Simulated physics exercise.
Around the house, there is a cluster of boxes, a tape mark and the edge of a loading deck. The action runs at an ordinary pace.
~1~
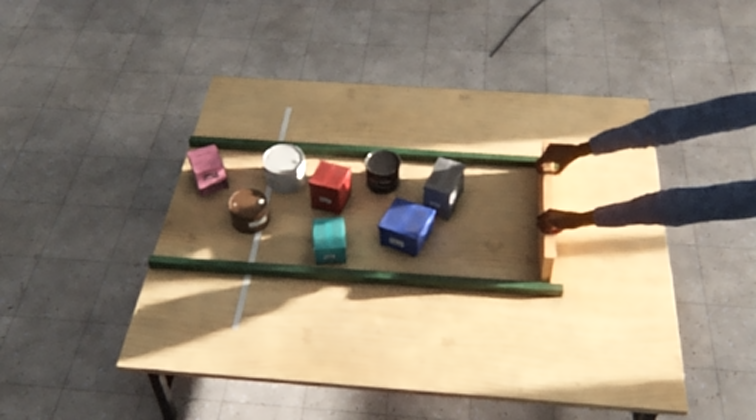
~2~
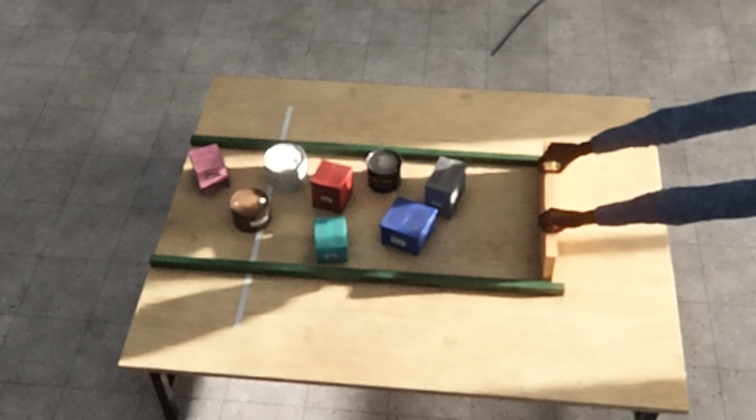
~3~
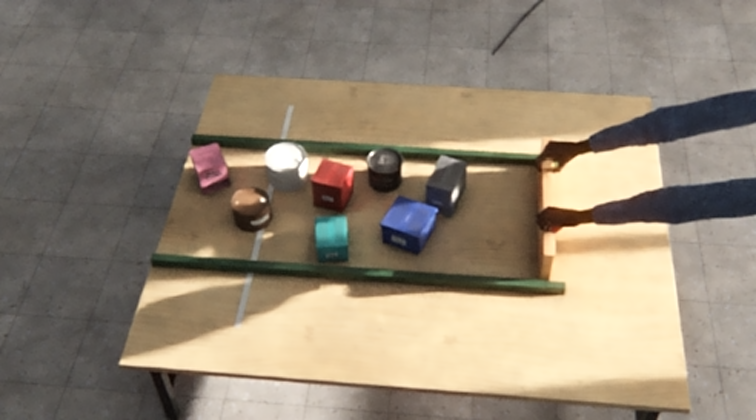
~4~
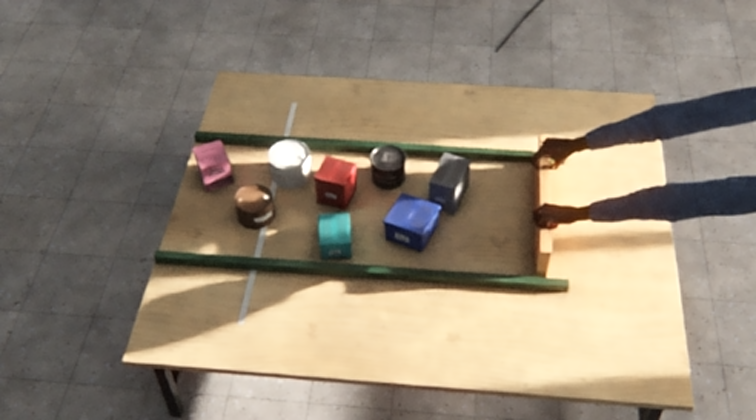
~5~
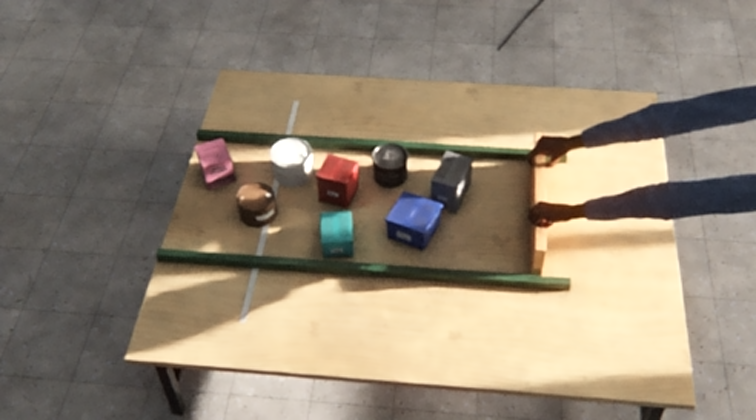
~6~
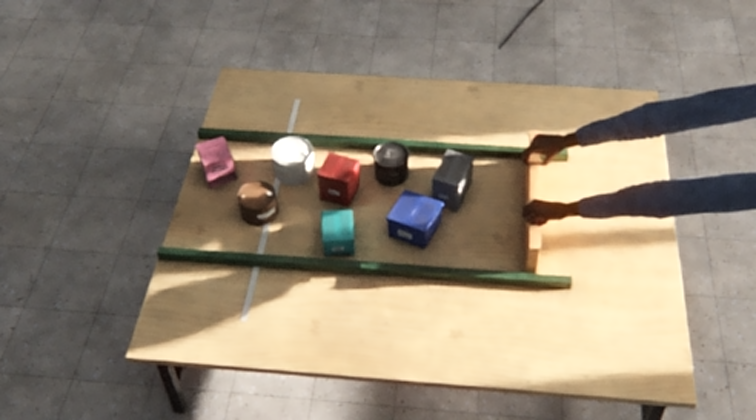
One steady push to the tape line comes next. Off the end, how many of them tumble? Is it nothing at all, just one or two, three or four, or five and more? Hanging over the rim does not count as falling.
It is nothing at all.
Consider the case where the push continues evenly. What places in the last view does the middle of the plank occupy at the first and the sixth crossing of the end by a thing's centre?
Its middle is near (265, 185) and then near (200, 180).
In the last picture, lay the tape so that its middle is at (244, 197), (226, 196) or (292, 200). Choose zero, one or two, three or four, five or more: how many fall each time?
In the order of the places given: Either one or two; three or four; zero.
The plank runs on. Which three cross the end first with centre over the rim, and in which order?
Order, earliest first: The pink box, then the brown canister, then the turquoise tote.
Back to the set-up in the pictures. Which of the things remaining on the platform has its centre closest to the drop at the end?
Answer: The pink box.
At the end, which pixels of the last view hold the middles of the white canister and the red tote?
The white canister comes to rest close to (230, 159), while the red tote rests close to (228, 182).
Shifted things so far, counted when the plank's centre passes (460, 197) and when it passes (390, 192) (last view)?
By the first moment it's 1, by the second it's 4.
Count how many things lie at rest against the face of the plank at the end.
At rest, 3 are in contact.
A little later, none off yet; pink box at rest near (217, 162); brown canister at rest near (258, 203); white canister at rest near (293, 161).
Next, none off yet; pink box at rest near (217, 162); brown canister at rest near (258, 203); white canister moving near (291, 160).
When it is over, the number that fall off is zero.
